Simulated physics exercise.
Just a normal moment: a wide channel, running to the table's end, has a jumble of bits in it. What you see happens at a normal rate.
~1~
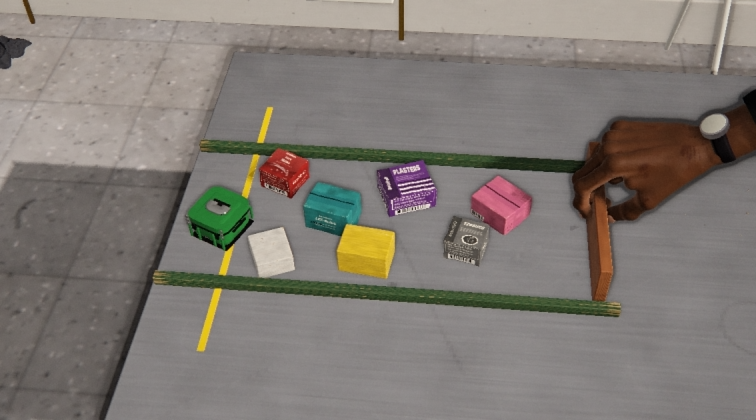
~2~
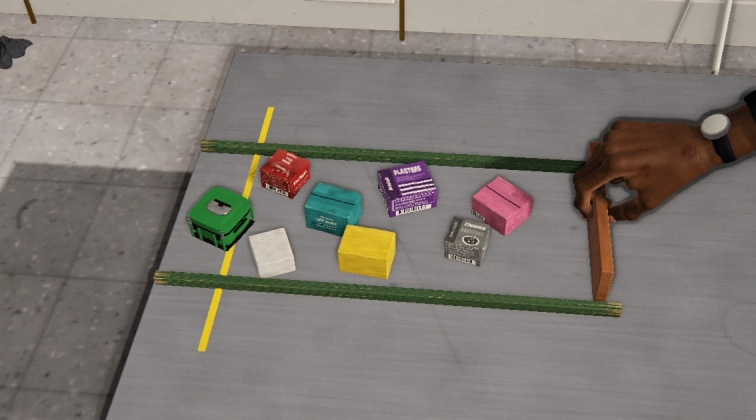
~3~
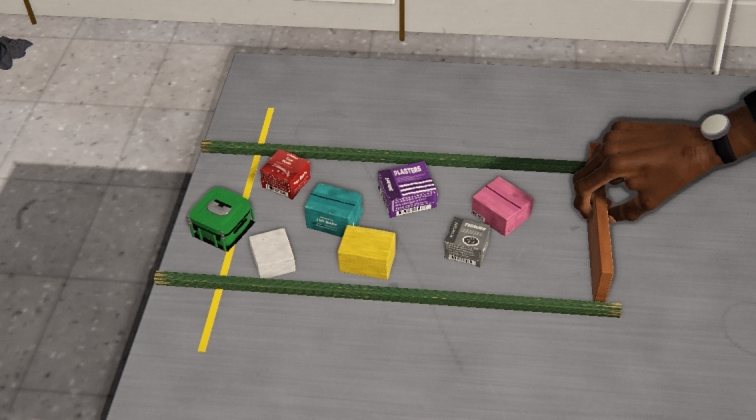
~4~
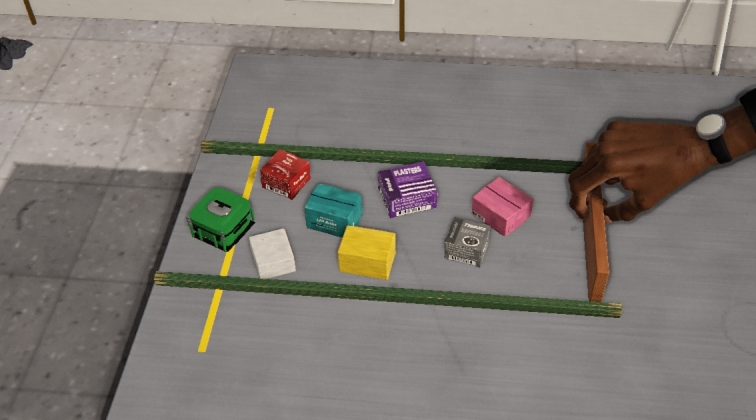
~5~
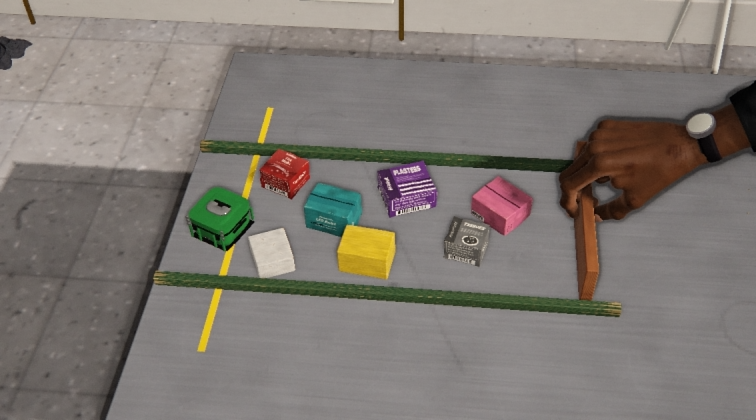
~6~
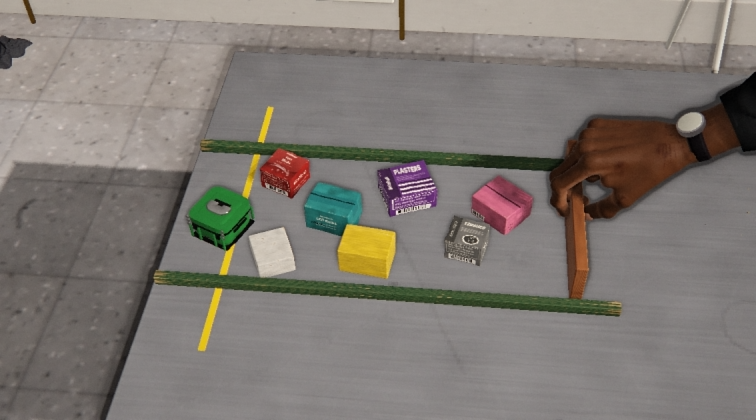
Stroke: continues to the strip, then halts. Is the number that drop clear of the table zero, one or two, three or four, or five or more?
It ends with three or four gone from the table.
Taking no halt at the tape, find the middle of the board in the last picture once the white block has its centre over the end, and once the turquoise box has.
Near (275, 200) and (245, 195).
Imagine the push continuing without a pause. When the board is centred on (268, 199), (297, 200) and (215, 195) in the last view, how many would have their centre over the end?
The numbers are 2, 0 and 4.
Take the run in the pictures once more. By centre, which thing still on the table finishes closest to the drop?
Yellow block.
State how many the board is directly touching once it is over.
All in all, 3.
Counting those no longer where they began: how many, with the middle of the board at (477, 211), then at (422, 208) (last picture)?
At the first point the count is 3, at the second it's 4.
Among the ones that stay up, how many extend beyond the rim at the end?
The total would be 1.
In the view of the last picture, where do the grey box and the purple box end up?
(217, 220) and (231, 162), roughly.
A little later, none off yet; green case at rest near (221, 218); red box at rest near (285, 173); white block at rest near (272, 253).
Next, none off yet; green case at rest near (221, 218); red box moving near (281, 171); white block moving near (261, 252).
Later still, none off yet; green case shifted about its own width near (169, 214); red box shifted about its own width near (235, 166); white block shifted well along near (175, 252).
When it is over, the number that fall off is three or four; down, turquoise box, white block, red box and green case.
